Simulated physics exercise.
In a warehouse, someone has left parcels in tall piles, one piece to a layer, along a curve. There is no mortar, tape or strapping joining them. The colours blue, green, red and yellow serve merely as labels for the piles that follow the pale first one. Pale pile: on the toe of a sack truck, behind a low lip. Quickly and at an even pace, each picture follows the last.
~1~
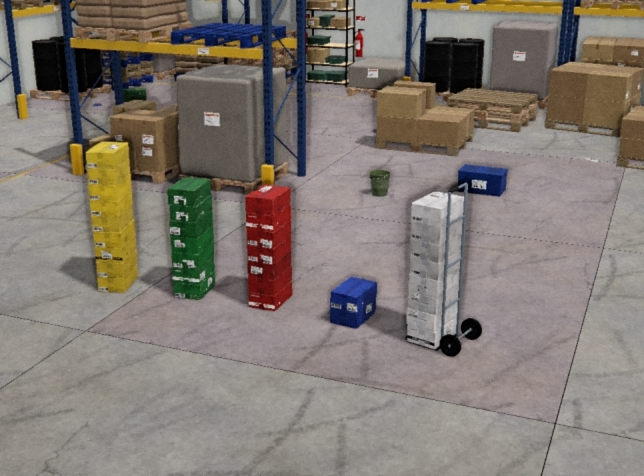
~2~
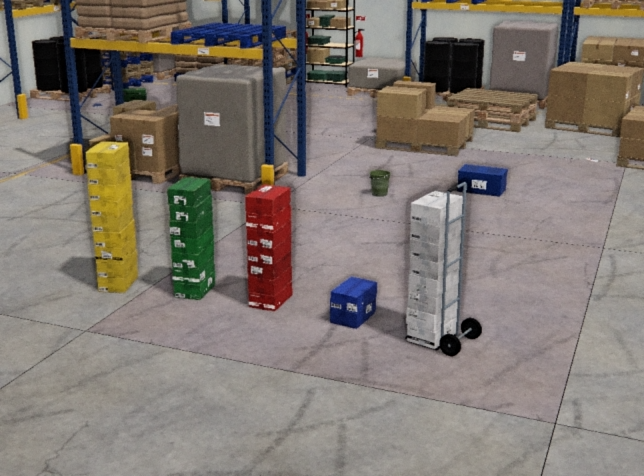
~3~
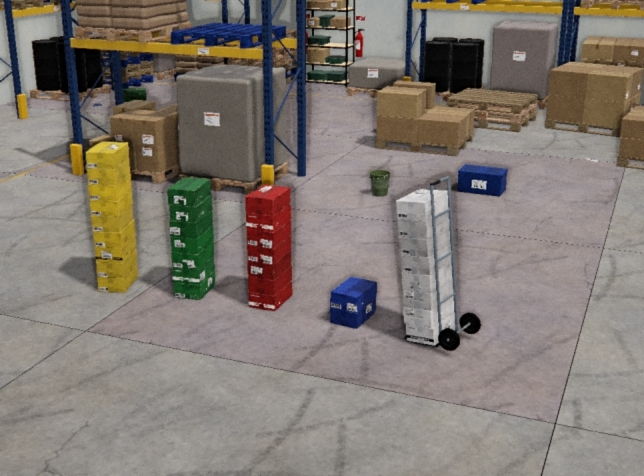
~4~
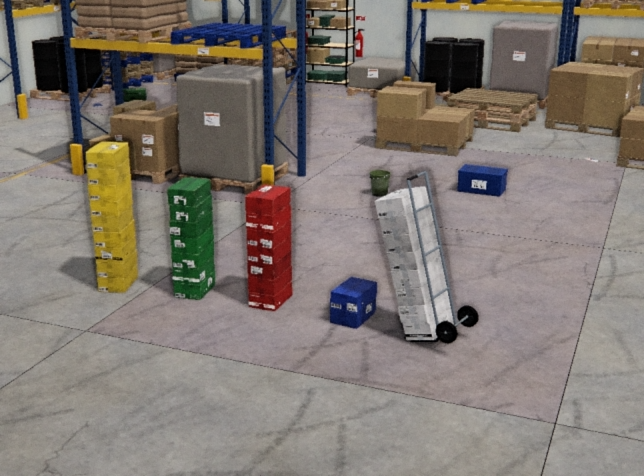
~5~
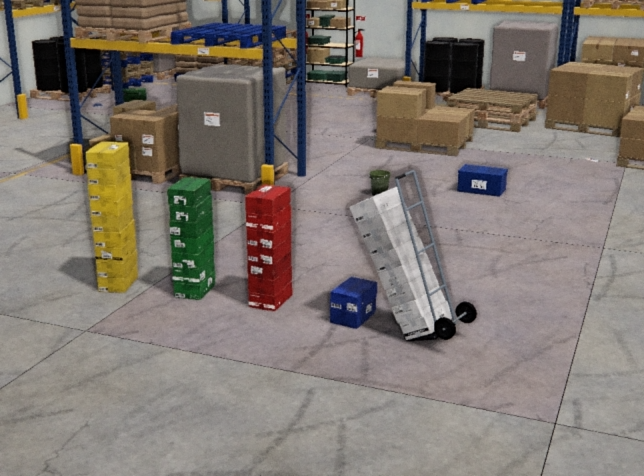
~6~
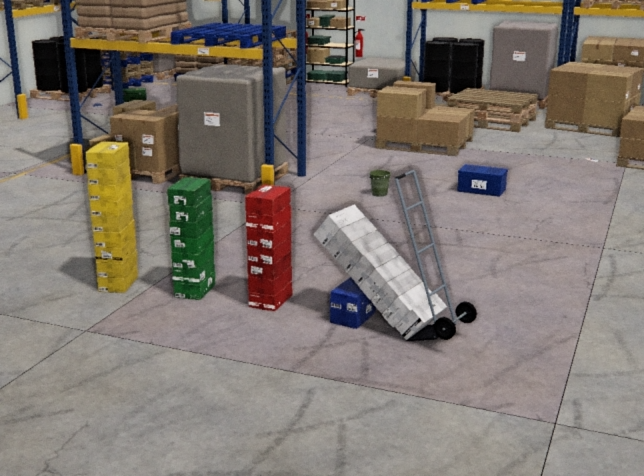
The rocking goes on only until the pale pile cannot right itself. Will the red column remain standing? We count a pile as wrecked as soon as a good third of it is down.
Yes.
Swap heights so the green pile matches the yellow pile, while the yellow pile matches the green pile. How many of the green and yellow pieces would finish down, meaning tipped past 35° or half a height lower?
The counts are green 0, yellow 0.
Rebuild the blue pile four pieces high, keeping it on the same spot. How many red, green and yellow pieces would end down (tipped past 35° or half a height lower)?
Red: 0; green: 0; yellow: 0.
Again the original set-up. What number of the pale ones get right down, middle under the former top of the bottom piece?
6 in all.
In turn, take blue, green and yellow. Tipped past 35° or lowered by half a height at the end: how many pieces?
Final tally of down pieces: Blue = 0; green = 0; yellow = 0.
Just after the last frame, 8 of the pale pile down; none of the 7 red parcels down (0 of 25 in all colours); top red parcel unmoved.
A moment on, 8 of the pale pile down; none of the 7 red parcels down (0 of 25 in all colours); top red parcel moved a little; top blue parcel moved a little.
When it is over, 7 of the pale pile down; none of the 7 red parcels down (0 of 25 in all colours); top red parcel moved a little; top blue parcel moved a little. In pixels of the last frame, middles, top red parcel near (267, 200), top blue parcel near (351, 294).
